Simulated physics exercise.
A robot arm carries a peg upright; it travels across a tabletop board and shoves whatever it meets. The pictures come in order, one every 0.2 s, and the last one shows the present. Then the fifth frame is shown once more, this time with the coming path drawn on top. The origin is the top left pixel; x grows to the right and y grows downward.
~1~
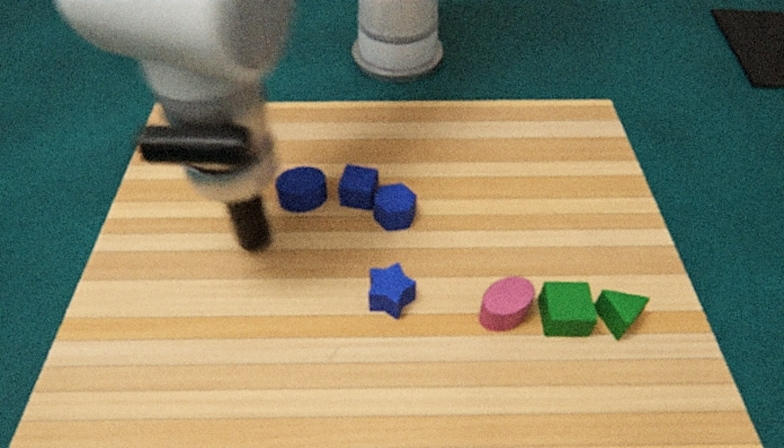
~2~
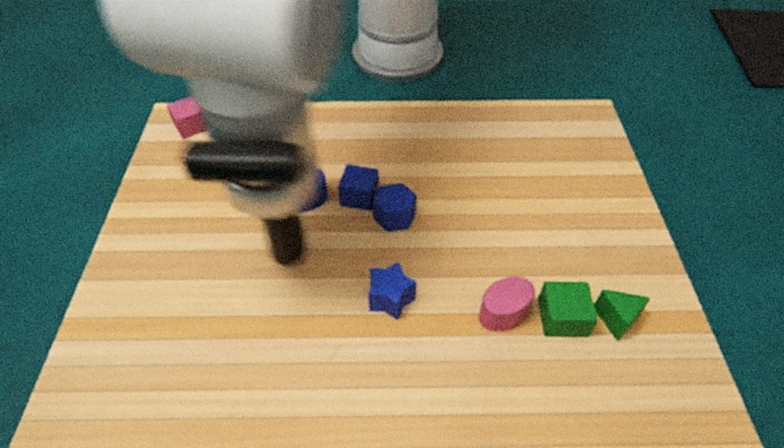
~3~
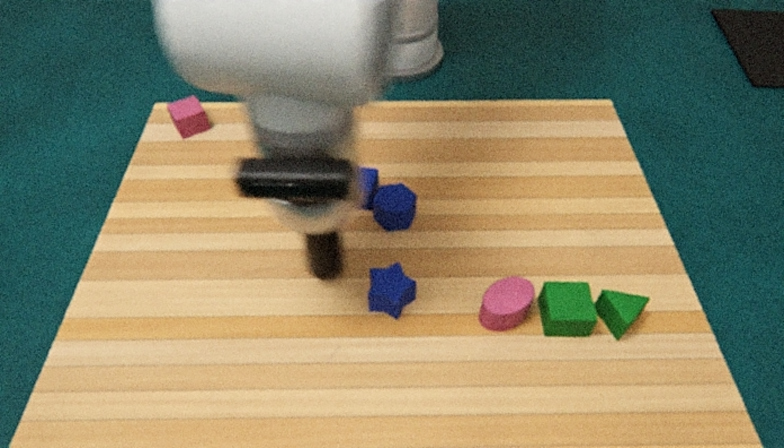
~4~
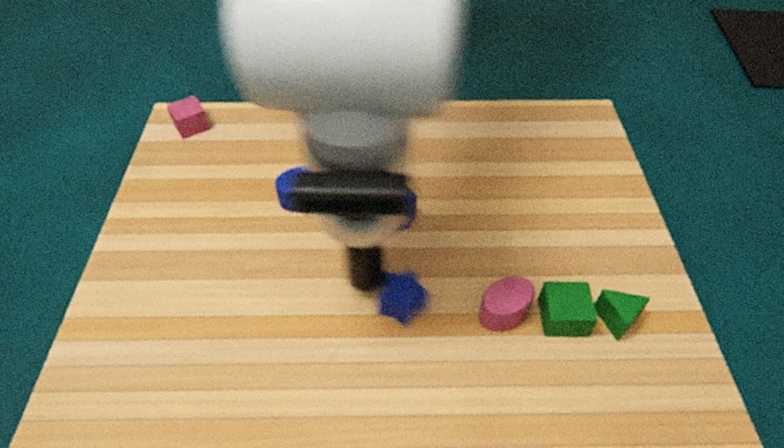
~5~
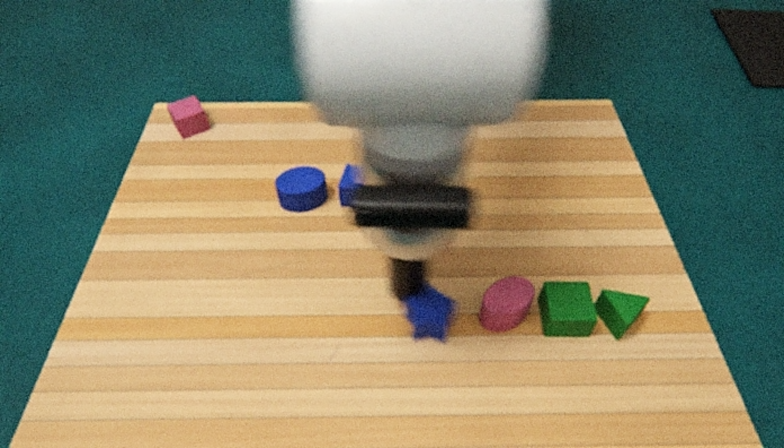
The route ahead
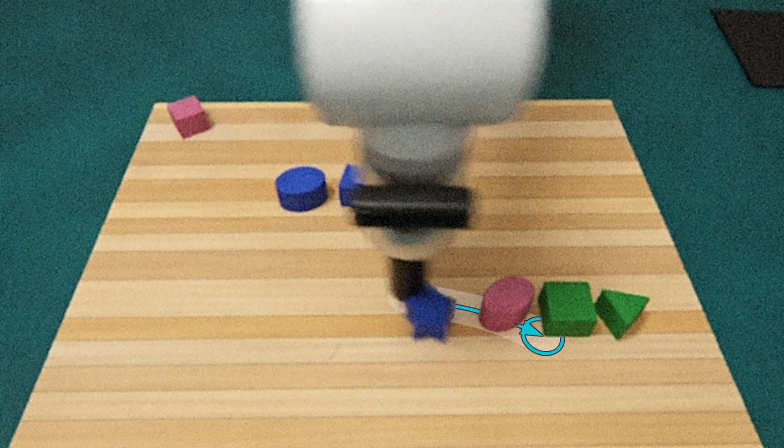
A robotic arm swept its dark peg rightward across a striped wooden board, past several blue blocks, then pushed the blue star to the right and slightly nearer, toward the pink oval.
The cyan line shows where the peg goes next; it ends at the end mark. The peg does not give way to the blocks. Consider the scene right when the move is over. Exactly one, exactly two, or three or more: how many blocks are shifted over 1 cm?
When the path ends, I think you'll find three or more blocks out of place by more than 1 cm.
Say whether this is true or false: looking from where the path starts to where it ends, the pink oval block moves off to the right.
False - the claim does not hold.
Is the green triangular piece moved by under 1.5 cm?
That would be a no.
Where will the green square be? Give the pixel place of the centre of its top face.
So, by the moment the path ends, you'll find the top centre of the green square at (621, 293).
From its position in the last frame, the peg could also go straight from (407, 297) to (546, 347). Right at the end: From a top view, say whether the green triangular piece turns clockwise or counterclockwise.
The block spins clockwise.
The line goes from (407, 297) by way of (475, 310) to (543, 336).
On the path given first. One third of the way, peg at (453, 296); blue star-shaped block at (454, 320), turned 40° clockwise.
Two thirds of the way, peg at (501, 308); blue star-shaped block at (460, 323), turned 60° clockwise; pink oval block at (543, 292), turned 35° anticlockwise; green square at (587, 297), turned 15° clockwise; green triangular piece at (633, 304), turned 15° clockwise.
At the end, peg at (547, 327); blue star-shaped block at (460, 323), turned 60° clockwise; pink oval block at (574, 295), turned 95° anticlockwise; green square at (621, 293); green triangular piece at (661, 302), turned 25° clockwise.
